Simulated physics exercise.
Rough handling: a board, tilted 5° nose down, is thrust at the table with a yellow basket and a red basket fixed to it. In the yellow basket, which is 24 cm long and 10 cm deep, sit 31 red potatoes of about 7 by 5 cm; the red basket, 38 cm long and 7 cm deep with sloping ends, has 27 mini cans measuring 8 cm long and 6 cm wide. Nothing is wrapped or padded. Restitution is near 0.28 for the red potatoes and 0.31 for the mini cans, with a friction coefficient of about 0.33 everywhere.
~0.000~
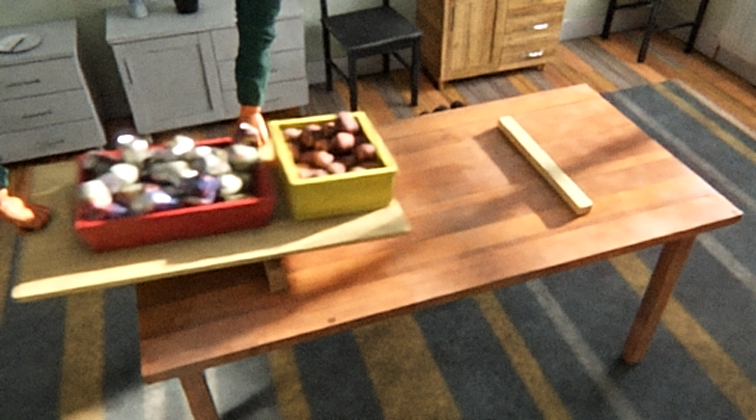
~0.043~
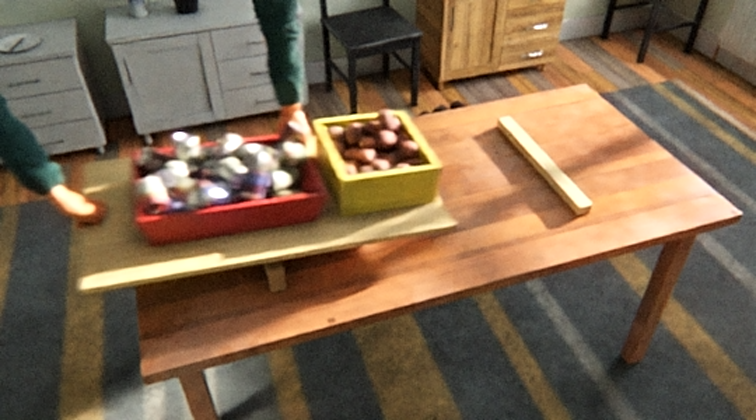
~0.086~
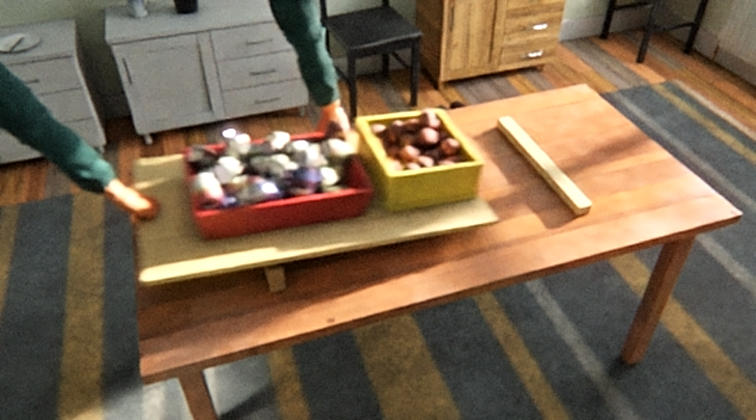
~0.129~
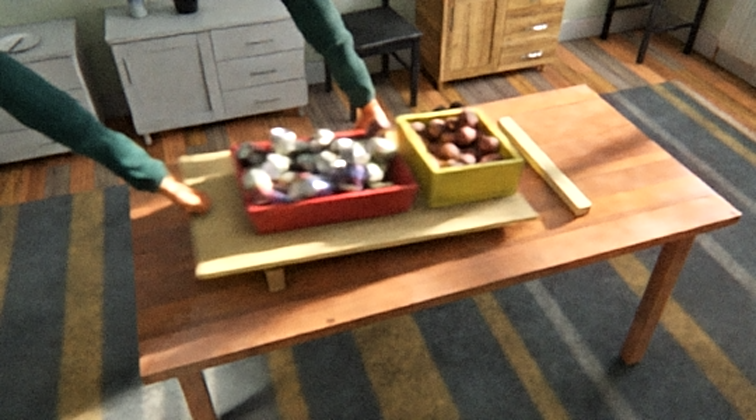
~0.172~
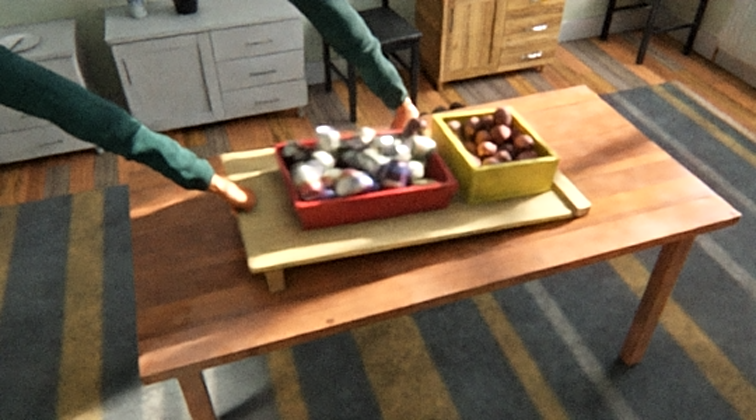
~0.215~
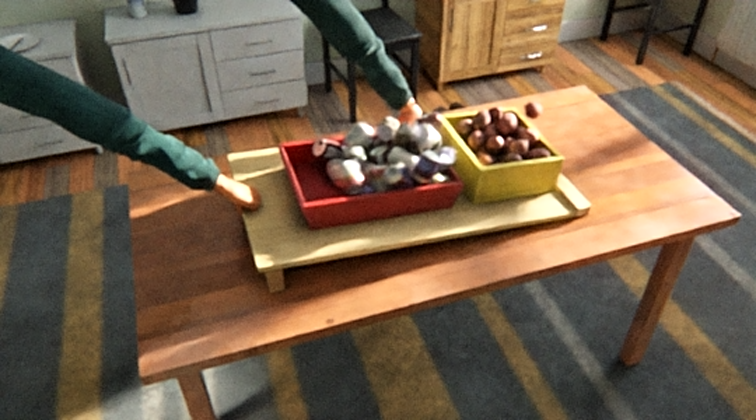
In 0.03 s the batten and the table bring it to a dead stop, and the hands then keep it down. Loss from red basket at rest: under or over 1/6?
Over 1/6.
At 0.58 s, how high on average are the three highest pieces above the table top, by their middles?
About 18 cm up.
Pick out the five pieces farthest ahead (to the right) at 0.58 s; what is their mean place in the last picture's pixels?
Their mean place is near (584, 130).
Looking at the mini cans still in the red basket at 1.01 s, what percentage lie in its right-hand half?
80 per cent or so.
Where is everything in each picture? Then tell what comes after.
In the first picture (we follow the rim corner now nearest the camera), red basket at (81, 225); yellow basket at (298, 182); 52 cm still to travel; nothing out yet.
The second picture shows red basket at (141, 220); yellow basket at (348, 178); 39 cm still to travel.
The third picture shows red basket at (198, 214); yellow basket at (395, 174); 26 cm still to travel.
The fourth picture shows red basket at (252, 209); yellow basket at (440, 171); 14 cm still to travel.
The fifth picture shows red basket at (300, 205); yellow basket at (479, 168); landed.
The sixth picture shows red basket at (306, 205); yellow basket at (484, 168); landed; 1 out, the lowest potato at (532, 110).
After 0.36 s, 1 of 31 out of the yellow basket and 9 of 27 out of the red basket.
After 0.58 s, 2 of 31 out of the yellow basket and 11 of 27 out of the red basket.
Outcome (at 1.01 s), 2 of 31 out of the yellow basket and 11 of 27 out of the red basket. Asked share, 11 of 27, 41 per cent.
